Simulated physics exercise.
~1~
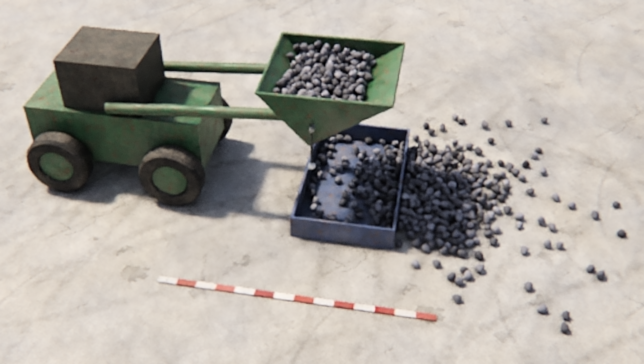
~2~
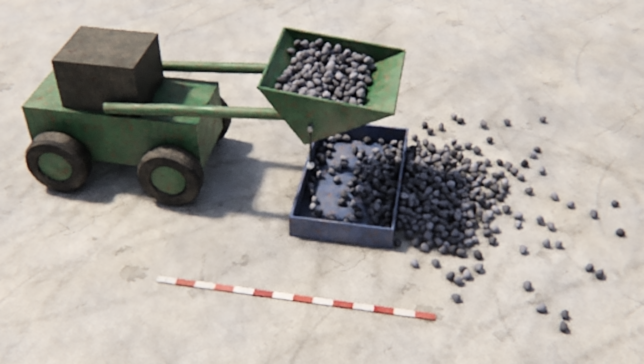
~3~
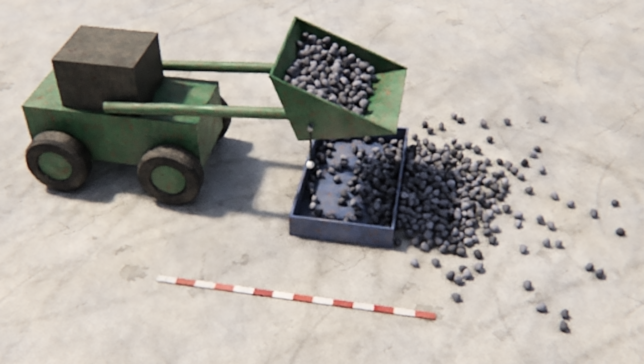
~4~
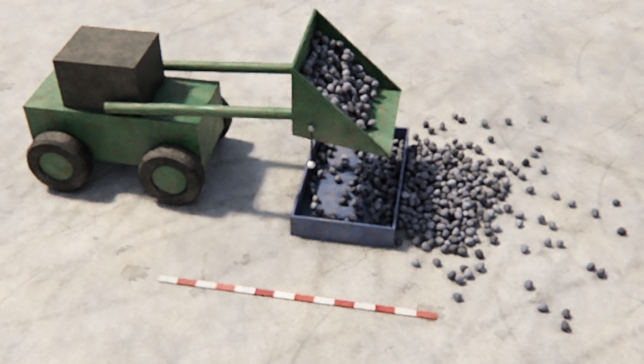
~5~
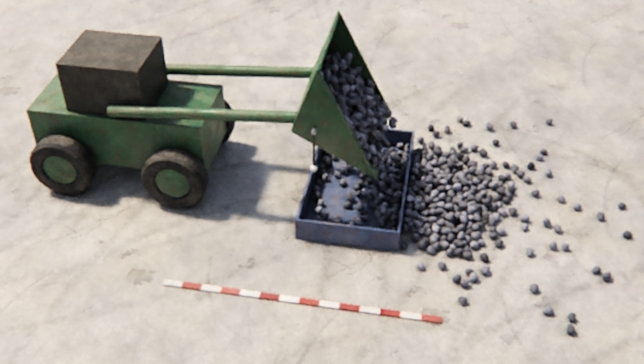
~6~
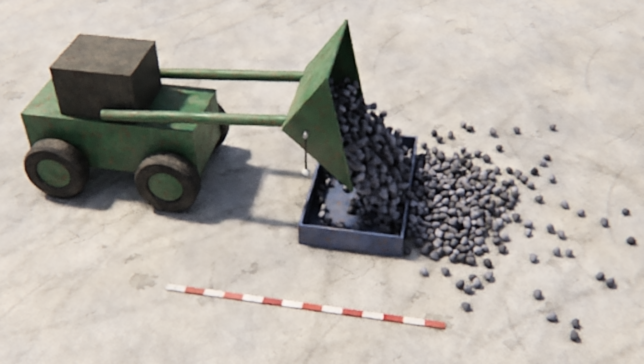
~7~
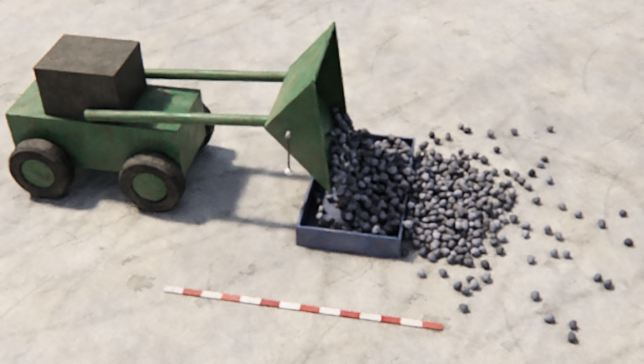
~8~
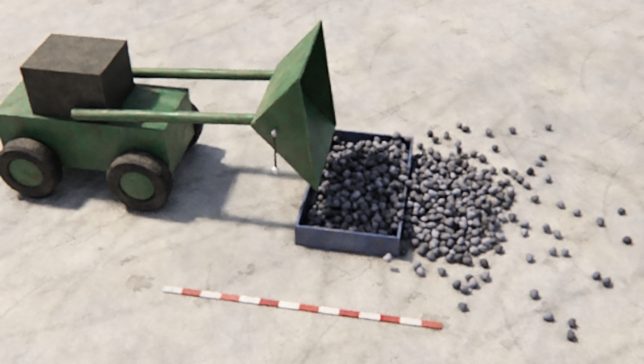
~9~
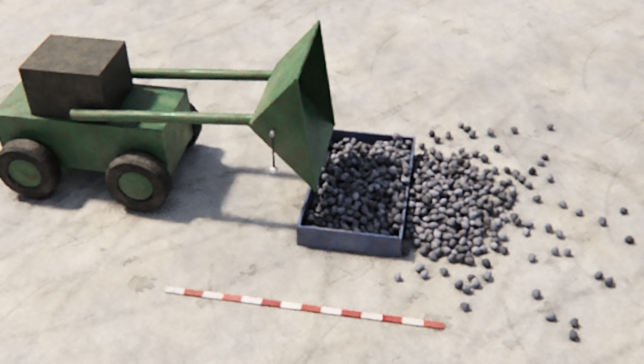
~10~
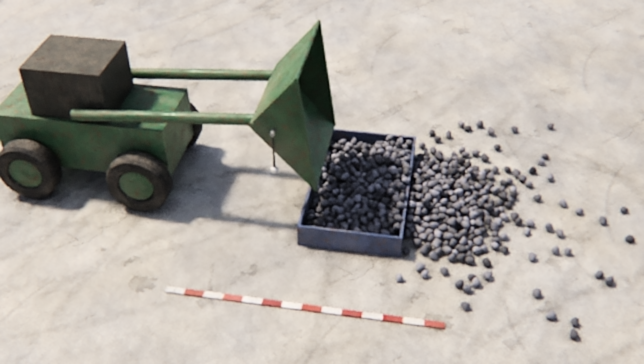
Green wheeled loader tipping its bucket of dark stones into a blue tray beside spilled stones, backing left, then standing still.
